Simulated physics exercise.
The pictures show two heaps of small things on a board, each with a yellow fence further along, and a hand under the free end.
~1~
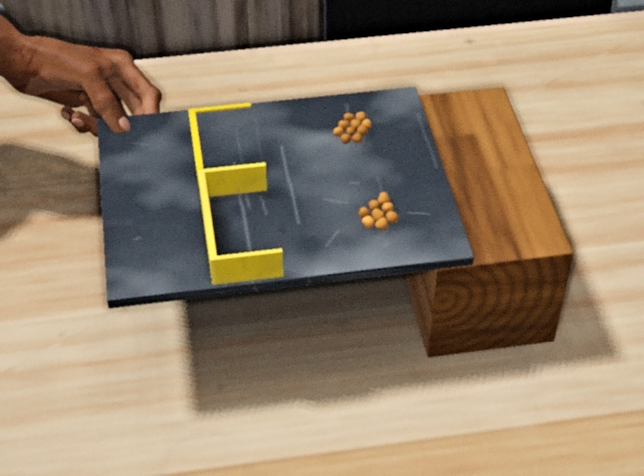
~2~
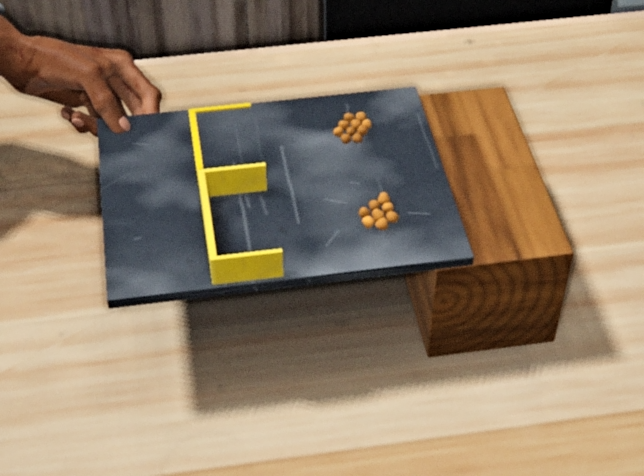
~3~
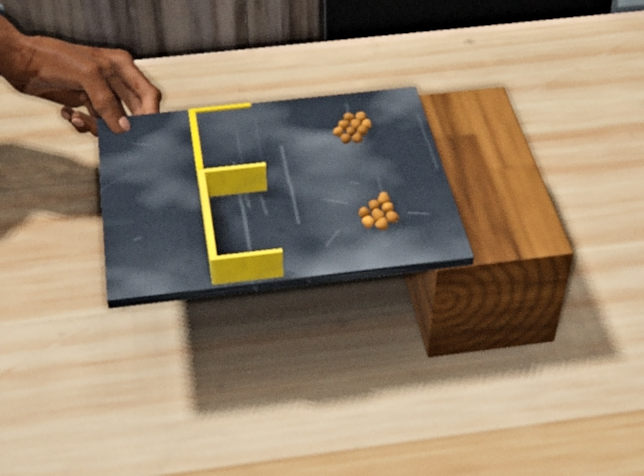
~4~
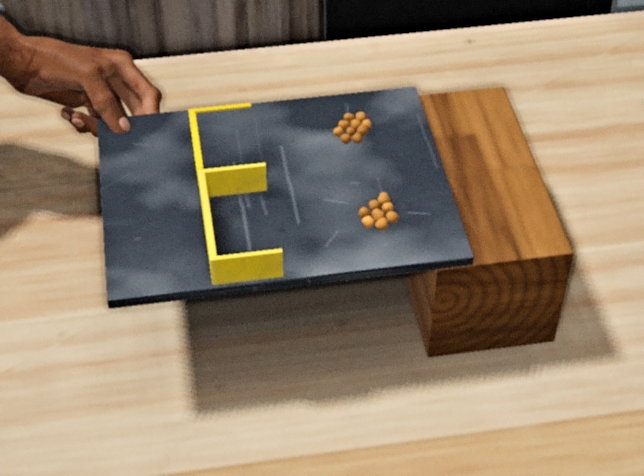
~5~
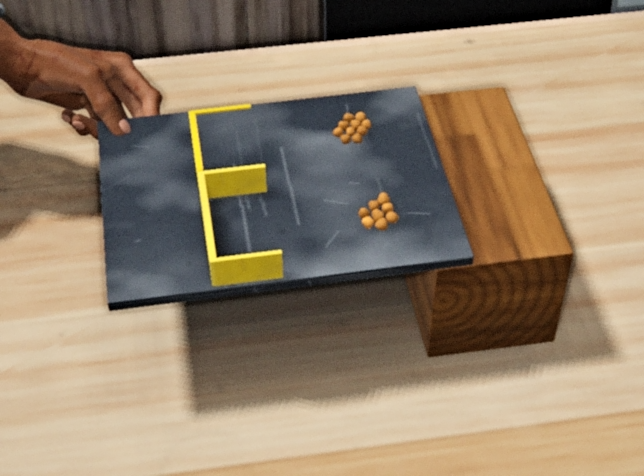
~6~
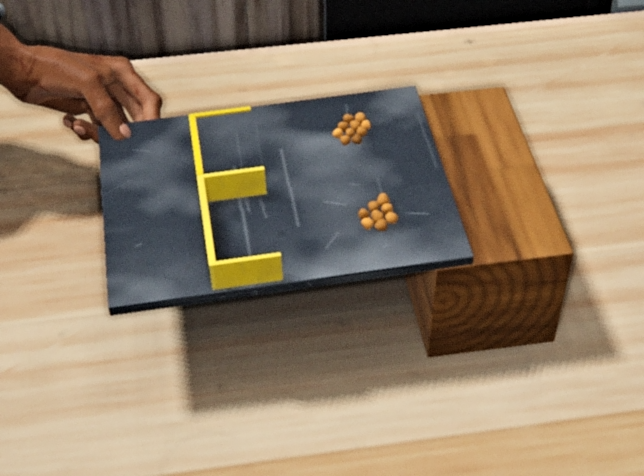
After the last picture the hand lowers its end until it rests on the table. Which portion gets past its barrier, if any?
The front portion ends against the bar and the back portion carries on beyond the bar.
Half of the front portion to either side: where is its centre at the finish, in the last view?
Close to (236, 293).
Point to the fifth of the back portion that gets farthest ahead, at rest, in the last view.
At about (27, 269).
Then, 0.69 s past the last view, board sloping at 15°; front portion where it was; back portion where it was.
Then, 1.29 s past the last view, board sloping at 26°; front portion has reached its bar; back portion about two thirds past its bar.
Then, 1.80 s past the last view, board resting at 26°; front portion has reached its bar; back portion most past its bar.
Finally, board resting at 26°; front portion gathered behind its bar; back portion most past its bar.
